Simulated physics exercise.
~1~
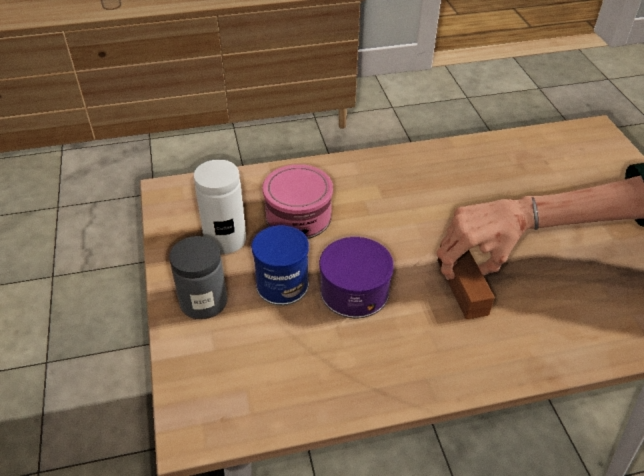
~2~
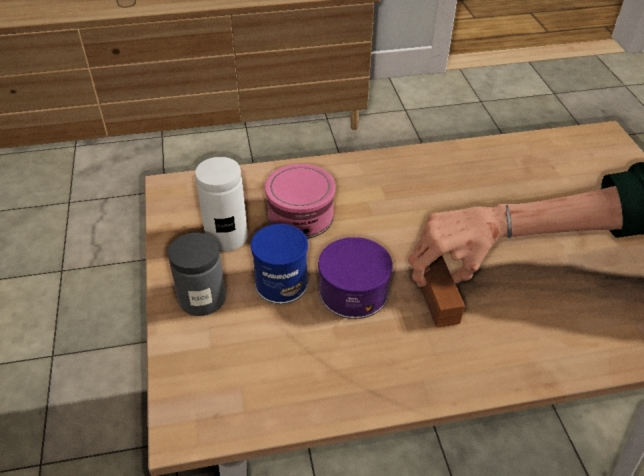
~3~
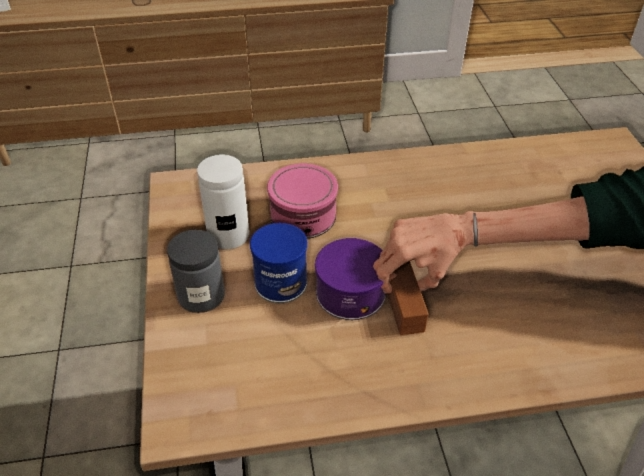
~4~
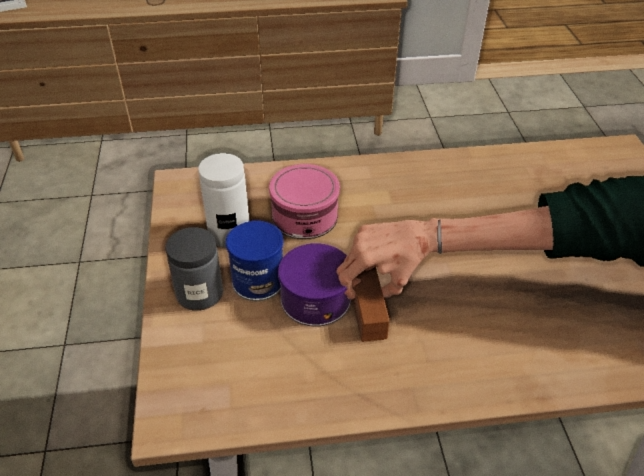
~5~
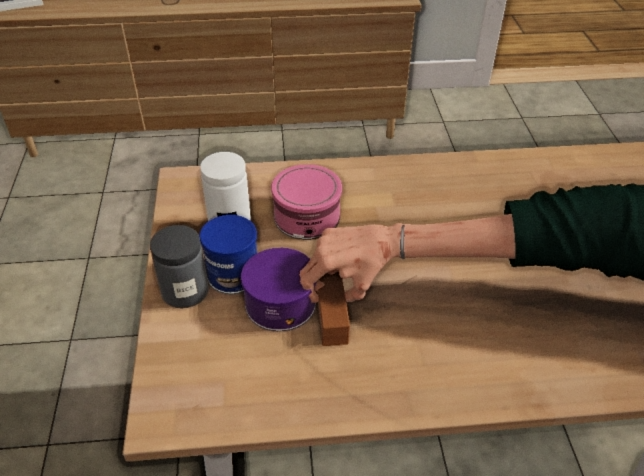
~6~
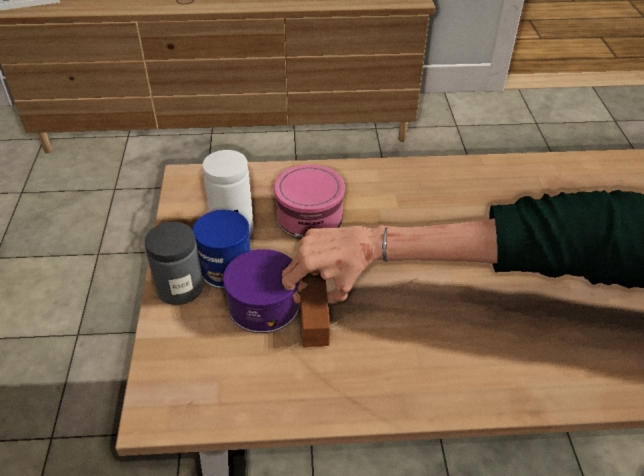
We see a hand slide a brown block leftward across a wooden table into a purple tub, which moves left along with a blue tin and, slightly, a grey jar, all ending upright and close together while the white jar and pink tub stay put behind.
